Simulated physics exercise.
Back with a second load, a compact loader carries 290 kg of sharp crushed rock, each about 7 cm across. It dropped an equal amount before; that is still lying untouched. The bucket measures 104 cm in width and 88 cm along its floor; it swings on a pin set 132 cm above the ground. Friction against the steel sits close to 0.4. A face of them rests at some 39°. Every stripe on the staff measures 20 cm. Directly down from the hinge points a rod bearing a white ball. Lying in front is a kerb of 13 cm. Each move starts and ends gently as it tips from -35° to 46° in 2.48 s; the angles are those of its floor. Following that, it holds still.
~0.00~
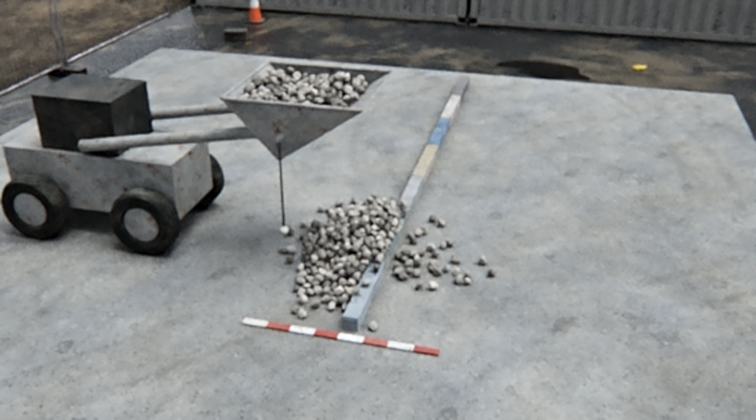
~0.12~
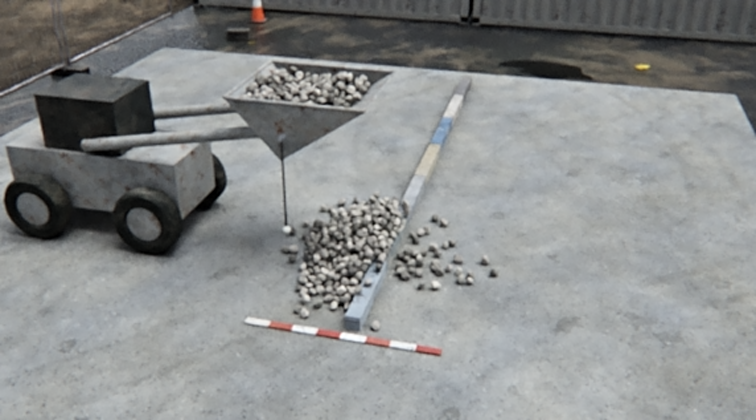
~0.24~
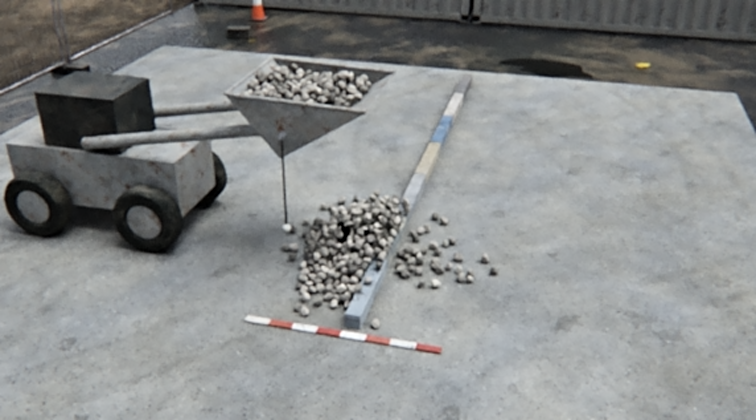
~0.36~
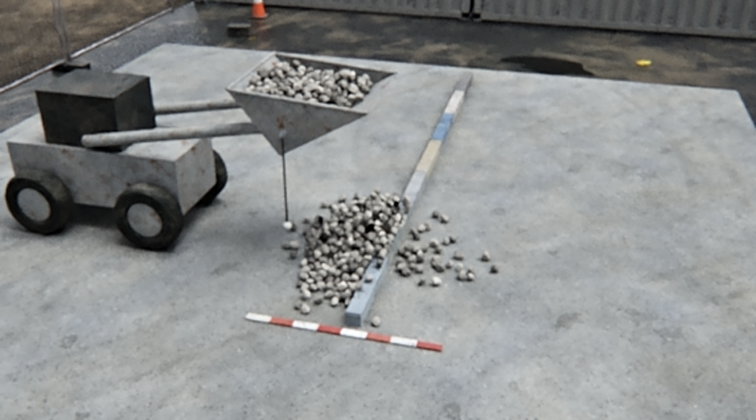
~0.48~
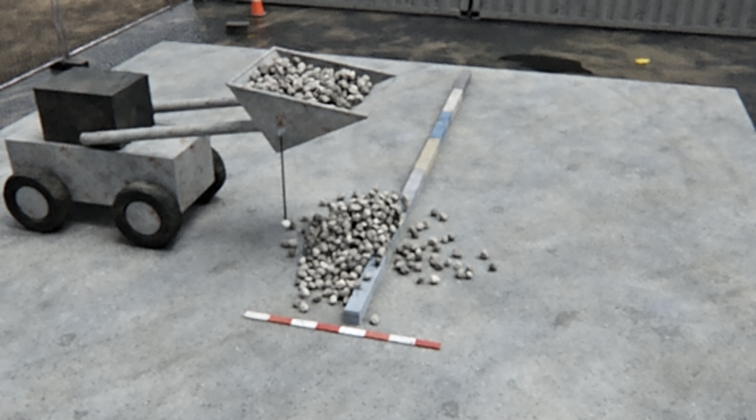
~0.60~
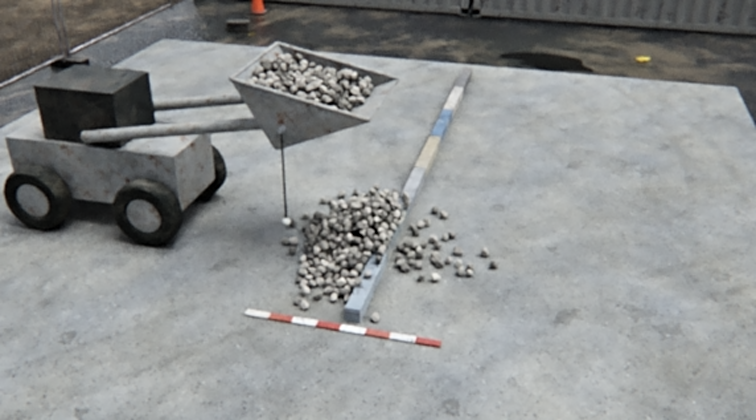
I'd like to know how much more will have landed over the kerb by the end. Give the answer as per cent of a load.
Roughly 72 in every hundred.
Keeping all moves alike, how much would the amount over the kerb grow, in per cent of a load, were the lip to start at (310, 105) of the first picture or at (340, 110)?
Some 5 percent first and 45 percent second.
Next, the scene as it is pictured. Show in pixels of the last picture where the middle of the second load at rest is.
In the last view, somewhere near (412, 241).
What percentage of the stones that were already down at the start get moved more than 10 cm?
Roughly 5 percent.
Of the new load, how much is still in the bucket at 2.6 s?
Close to 5 in a hundred.
After 1.9 s the floor is at 33°; in per cent of one load, 96 in the bucket, 96 on this side of the kerb, 7 over the kerb; the foremost stones are at (468, 263).
After 2.6 s the floor is at 46°; in per cent of one load, 4 in the bucket, 140 on this side of the kerb, 56 over the kerb; the foremost stones are at (474, 261).
After 2.9 s the floor is at 46°; in per cent of one load, 0 in the bucket, 124 on this side of the kerb, 76 over the kerb; the foremost stones are at (499, 251).
After 5.5 s the floor is at 46°; in per cent of one load, 0 in the bucket, 121 on this side of the kerb, 79 over the kerb; the foremost stones are at (513, 253). Net gain over the kerb, 72.
